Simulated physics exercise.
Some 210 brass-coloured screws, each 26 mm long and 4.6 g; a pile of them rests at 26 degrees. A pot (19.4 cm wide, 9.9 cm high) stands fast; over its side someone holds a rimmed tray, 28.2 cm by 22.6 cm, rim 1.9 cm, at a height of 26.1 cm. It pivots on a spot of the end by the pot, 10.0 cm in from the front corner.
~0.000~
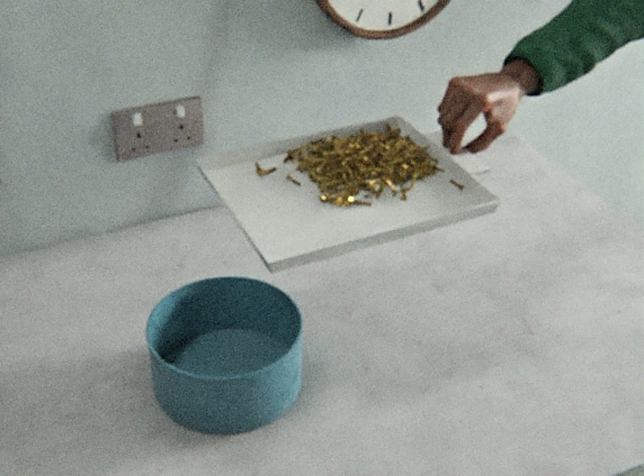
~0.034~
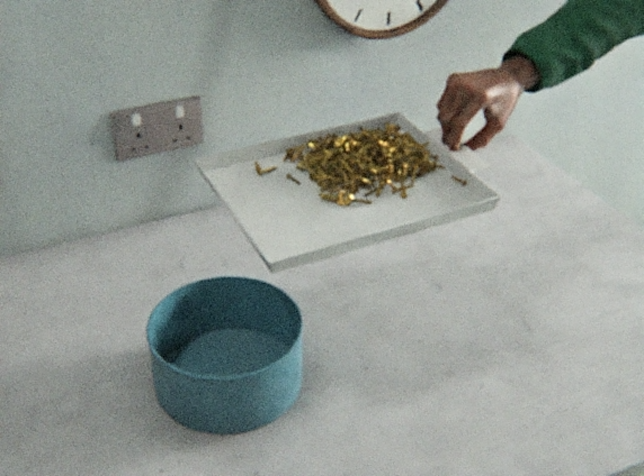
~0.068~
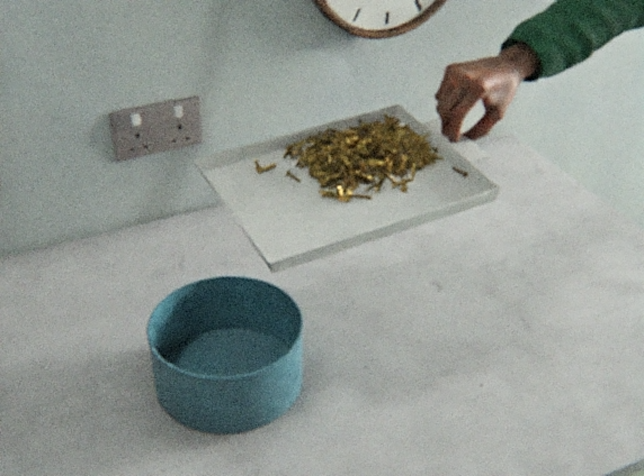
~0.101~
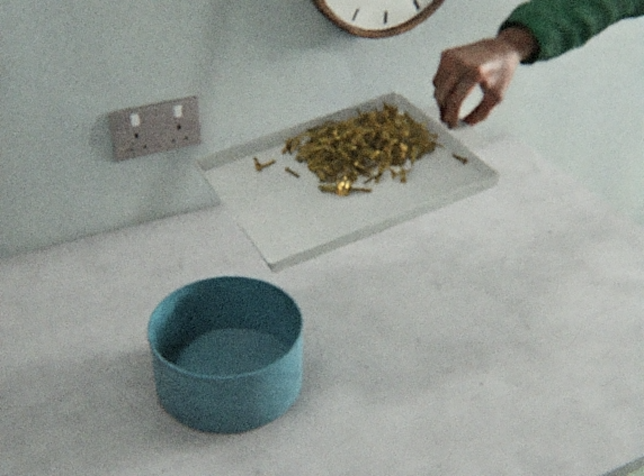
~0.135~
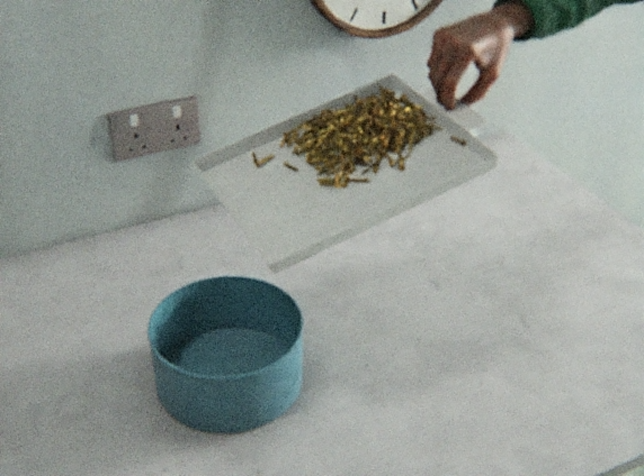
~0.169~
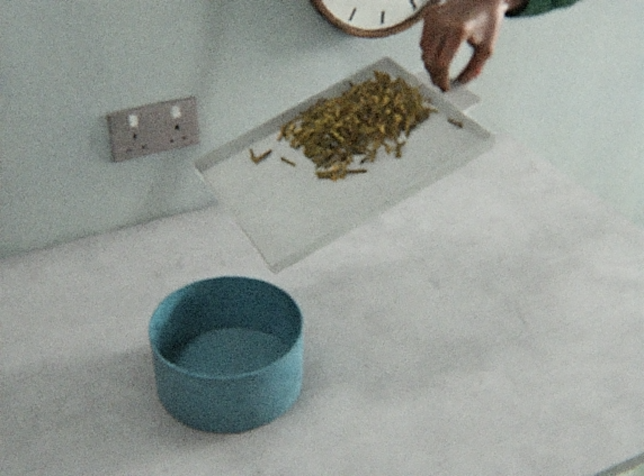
On a pale, stone-like worktop against a light grey-green wall, seen from above at an angle, a double socket and part of a round clock show behind. A blue-green pot stands at the lower left, and behind it a pale rimmed tray holds a heap of brass-coloured screws. A hand in a green sleeve raises the tray's far right end, slowly then faster, tilting it toward the front left, while the heap keeps its place on the tray and the camera stays almost still.
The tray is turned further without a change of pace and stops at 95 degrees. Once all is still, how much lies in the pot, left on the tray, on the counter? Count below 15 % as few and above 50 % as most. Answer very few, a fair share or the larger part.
In the pot: A fair share; left on the tray: Very few; on the counter: The larger part.
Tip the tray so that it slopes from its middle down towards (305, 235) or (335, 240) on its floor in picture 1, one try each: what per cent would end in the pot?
About 5 and 5 per cent.
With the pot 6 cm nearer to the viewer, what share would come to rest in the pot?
In that case some 20 per cent.
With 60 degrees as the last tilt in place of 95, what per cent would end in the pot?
It would be near 25 per cent.
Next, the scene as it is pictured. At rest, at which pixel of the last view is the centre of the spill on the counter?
Around (63, 414).
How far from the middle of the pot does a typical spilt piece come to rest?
About 24 cm.
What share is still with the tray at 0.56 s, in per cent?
Some 85 per cent of the load.
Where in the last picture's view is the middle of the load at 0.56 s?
At about (202, 194).
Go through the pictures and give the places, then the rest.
In the first picture, tray tilt 0 degrees, front corners at (271, 259) and (496, 199); middle of the pieces at (364, 163); pot at (225, 323).
In the second picture, tray tilt 1 degrees, front corners at (272, 259) and (495, 195); middle of the pieces at (364, 161).
In the third picture, tray tilt 3 degrees, front corners at (272, 259) and (496, 187), lowest corner left front; middle of the pieces at (363, 155).
In the fourth picture, tray tilt 7 degrees, front corners at (272, 260) and (495, 173), lowest corner left front; middle of the pieces at (362, 146).
In the fifth picture, tray tilt 12 degrees, front corners at (271, 261) and (493, 155), lowest corner left front; middle of the pieces at (360, 135).
In the sixth picture, tray tilt 18 degrees, front corners at (270, 262) and (490, 136), lowest corner left front; middle of the pieces at (356, 123); pot at (226, 323). Its pace works out near 165 degrees a second.
After 0.41 s, tilt 58 degrees; the tray holds 100 %, the pot 0 %.
Then, at 0.56 s, tilt 83 degrees; the tray holds 85 %, the pot 0 %.
After 0.84 s, tilt 95 degrees; the tray holds 0 %, the pot 20 %.
In the end, at 2.1 s, pot 25 %, tray 0 %, counter 75 %.
